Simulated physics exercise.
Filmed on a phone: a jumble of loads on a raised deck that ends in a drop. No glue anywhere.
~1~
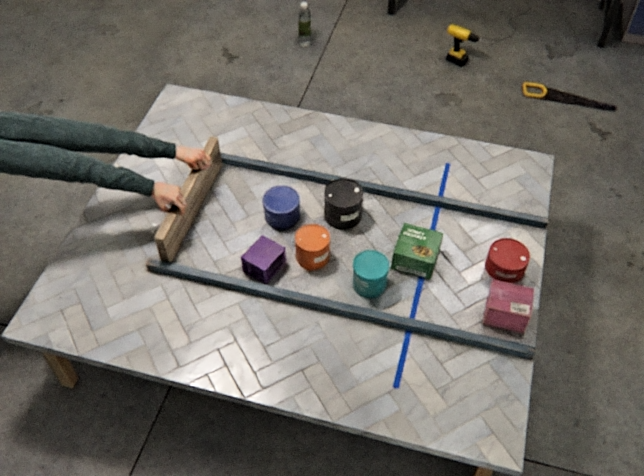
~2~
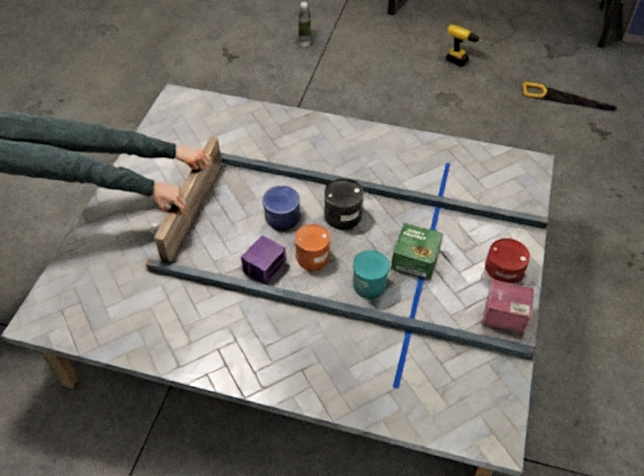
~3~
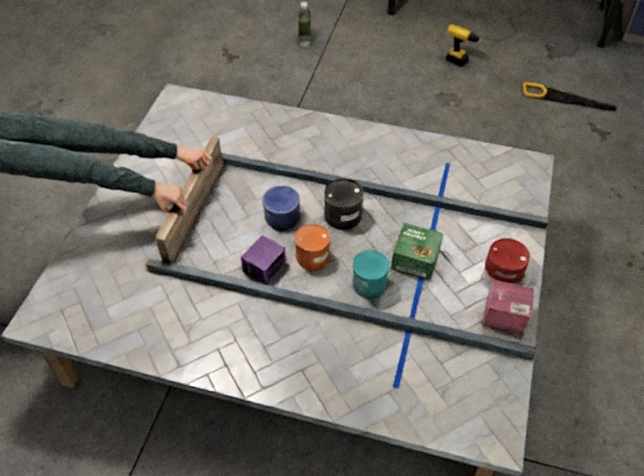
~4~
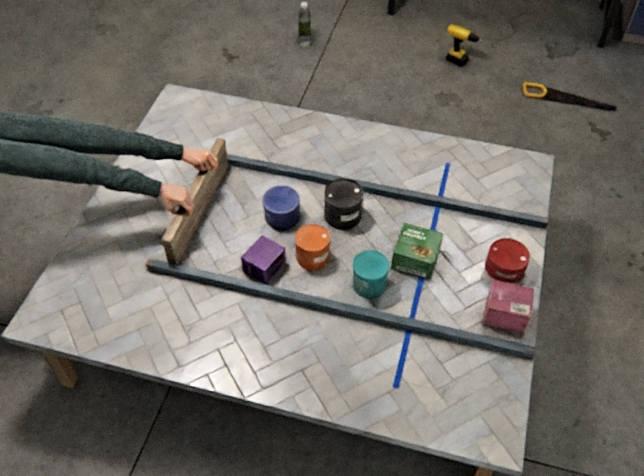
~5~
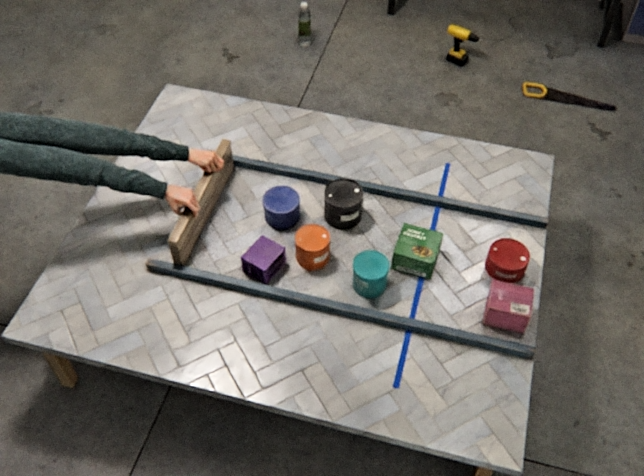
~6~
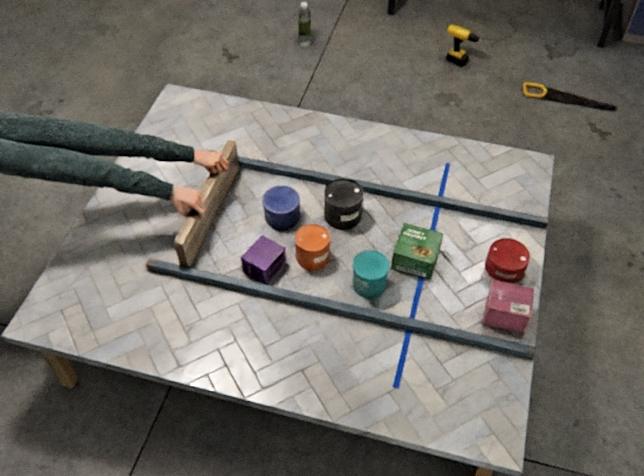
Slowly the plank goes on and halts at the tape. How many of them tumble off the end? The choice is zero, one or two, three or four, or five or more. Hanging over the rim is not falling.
The number that fall off is zero.
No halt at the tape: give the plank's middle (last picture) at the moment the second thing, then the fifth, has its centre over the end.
Near (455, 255) and (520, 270).
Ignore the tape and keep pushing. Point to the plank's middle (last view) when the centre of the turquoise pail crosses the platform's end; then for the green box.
Near (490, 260) and (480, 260).
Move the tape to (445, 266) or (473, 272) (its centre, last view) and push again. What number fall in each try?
In that order 1 and 2.
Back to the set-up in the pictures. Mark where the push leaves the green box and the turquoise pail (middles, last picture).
First (484, 268), then (467, 299).
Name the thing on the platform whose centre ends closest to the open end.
It is the red canister.
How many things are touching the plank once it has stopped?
That makes 4.
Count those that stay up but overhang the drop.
1 of them.
Soon after, none off yet; pink parcel at rest near (508, 307); red canister at rest near (507, 260); green box at rest near (417, 251).
At rest, the number that fall off is zero.
